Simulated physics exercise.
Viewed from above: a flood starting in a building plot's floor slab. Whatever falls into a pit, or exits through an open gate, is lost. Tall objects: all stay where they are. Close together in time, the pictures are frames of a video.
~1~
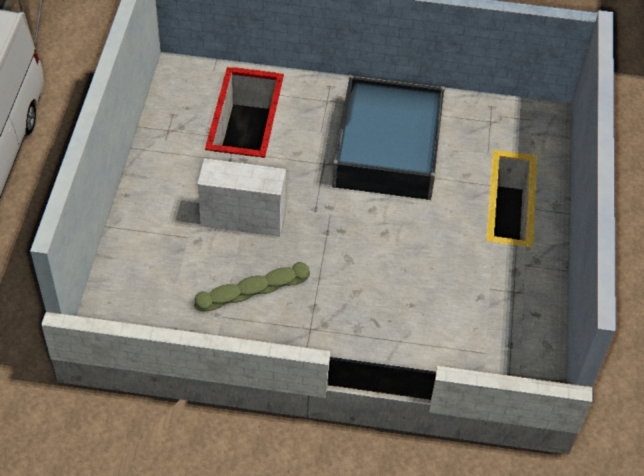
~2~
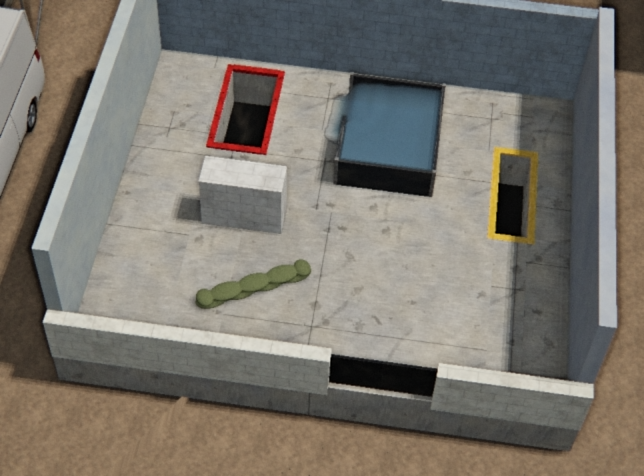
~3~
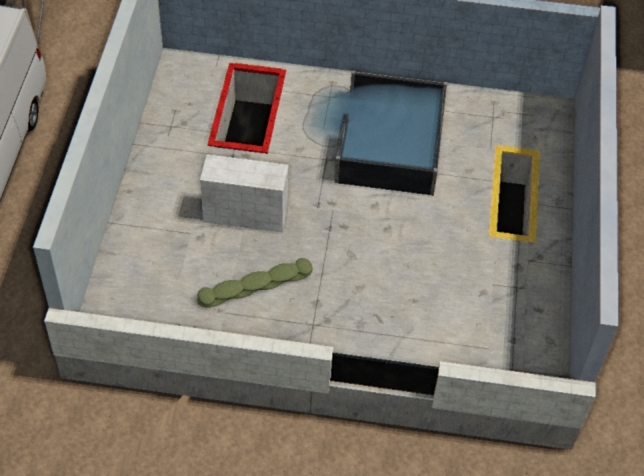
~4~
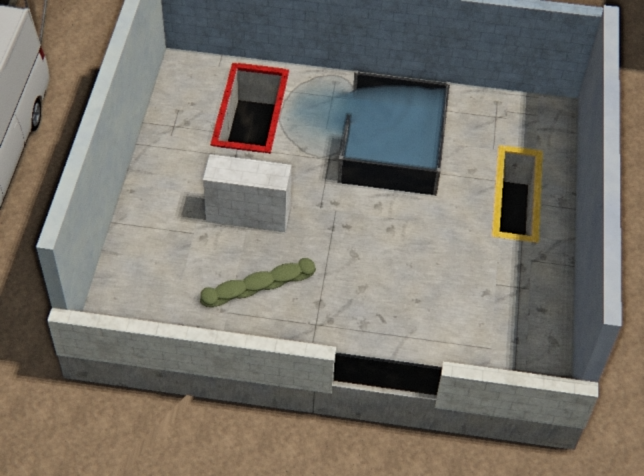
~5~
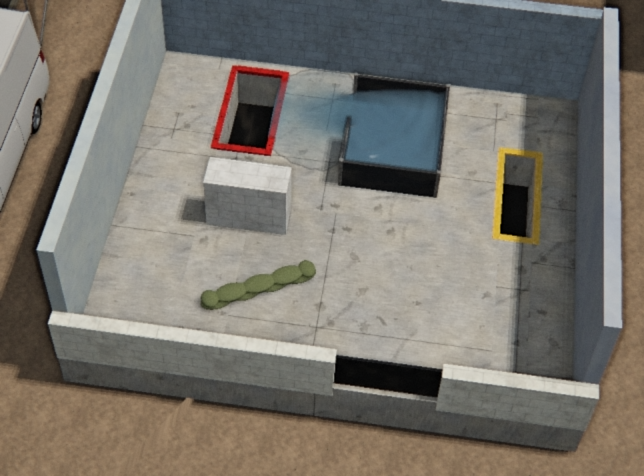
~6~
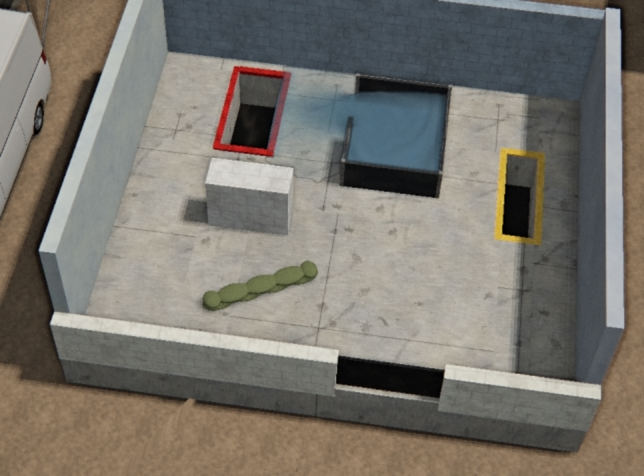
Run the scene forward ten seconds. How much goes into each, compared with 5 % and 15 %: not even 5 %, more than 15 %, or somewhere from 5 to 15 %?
Result: The gate claims a light share - short of five per cent, the yellow pit claims a light share - short of five per cent, the red pit claims a heavy share - exceeding fifteen per cent.
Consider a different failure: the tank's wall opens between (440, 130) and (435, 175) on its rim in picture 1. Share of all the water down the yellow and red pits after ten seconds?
In per cent: Yellow 70, red 0.
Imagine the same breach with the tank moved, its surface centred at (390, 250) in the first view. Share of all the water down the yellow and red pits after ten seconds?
So yellow takes 0 % and red takes 14 %.
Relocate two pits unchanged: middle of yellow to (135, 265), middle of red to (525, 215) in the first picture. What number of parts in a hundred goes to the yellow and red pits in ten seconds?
Yellow has 30 parts of a hundred and red has 0.
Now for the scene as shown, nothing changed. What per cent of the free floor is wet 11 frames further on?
Around 10 in a hundred.
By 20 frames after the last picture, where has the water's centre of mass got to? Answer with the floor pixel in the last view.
That puts it at around (349, 133).
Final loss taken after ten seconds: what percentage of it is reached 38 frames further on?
Around 90 per cent.
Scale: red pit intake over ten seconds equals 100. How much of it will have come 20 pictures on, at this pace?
I get 70 per cent.
A moment on, water covers 10 % of the floor; the gate 0 %, the yellow pit 0 %, the red pit 12 %.
Next, water covers 10 % of the floor; the gate 0 %, the yellow pit 0 %, the red pit 25 %.
Then, water covers 15 % of the floor; the gate 0 %, the yellow pit 0 %, the red pit 39 %.
Later, water covers 30 % of the floor; the gate 0 %, the yellow pit 0 %, the red pit 52 %.
In the end, water covers 45 % of the floor; the gate 0 %, the yellow pit 0 %, the red pit 57 %.
